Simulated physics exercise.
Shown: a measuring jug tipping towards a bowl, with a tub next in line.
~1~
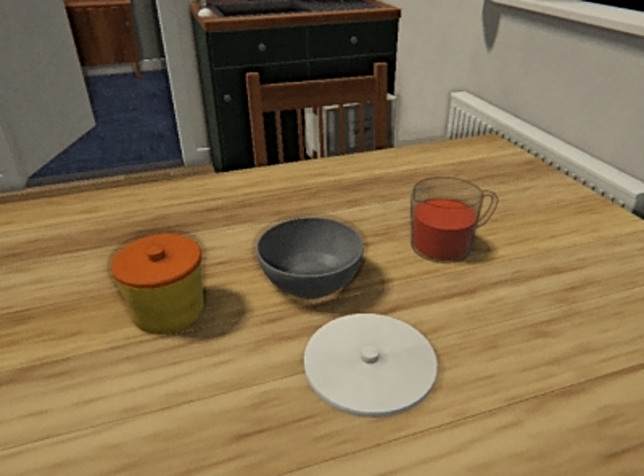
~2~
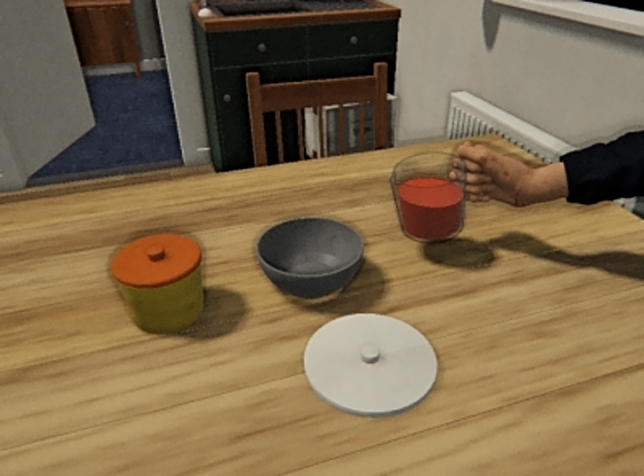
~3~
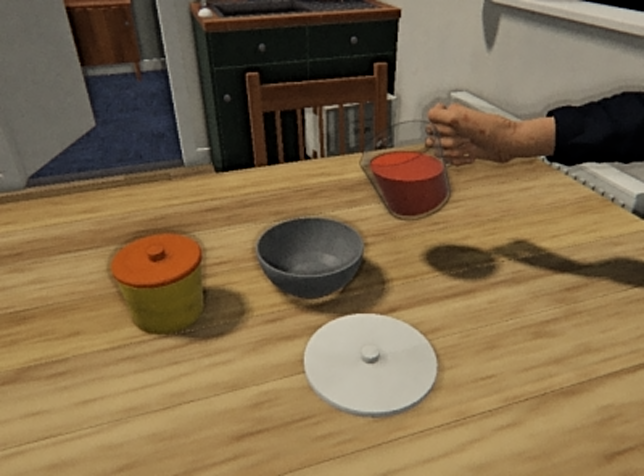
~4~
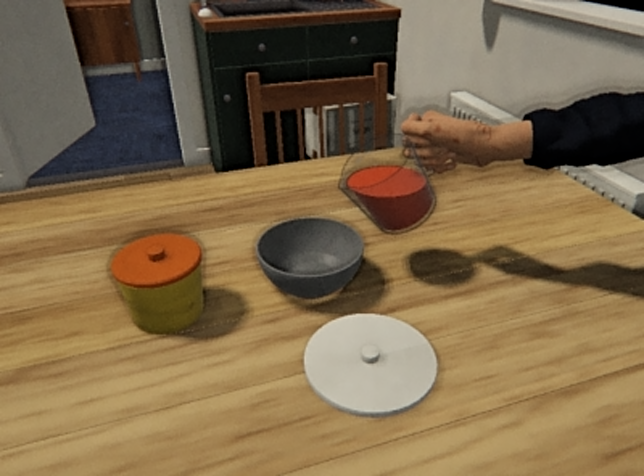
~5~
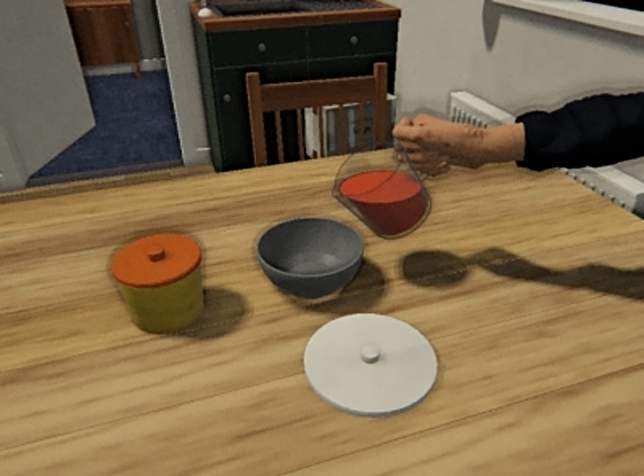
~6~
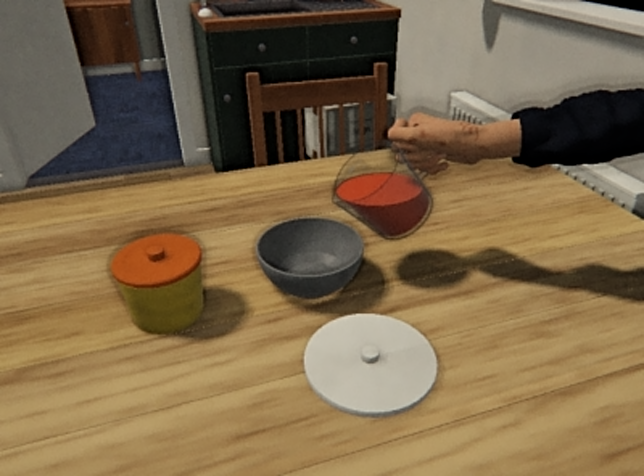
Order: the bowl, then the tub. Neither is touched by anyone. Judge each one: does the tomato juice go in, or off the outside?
Tub - off the outside, bowl - in.
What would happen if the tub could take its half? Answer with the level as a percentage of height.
About 35 percent of its height.
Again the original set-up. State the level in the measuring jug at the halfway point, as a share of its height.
About 30 per cent of the height.
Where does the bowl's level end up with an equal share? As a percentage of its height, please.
About 35%.
A moment on, the tomato juice goes into the bowl.
Further on, it hits the lid of the tub and runs off.
When it is over, the bowl has its share inside; the tub is empty, in a puddle.
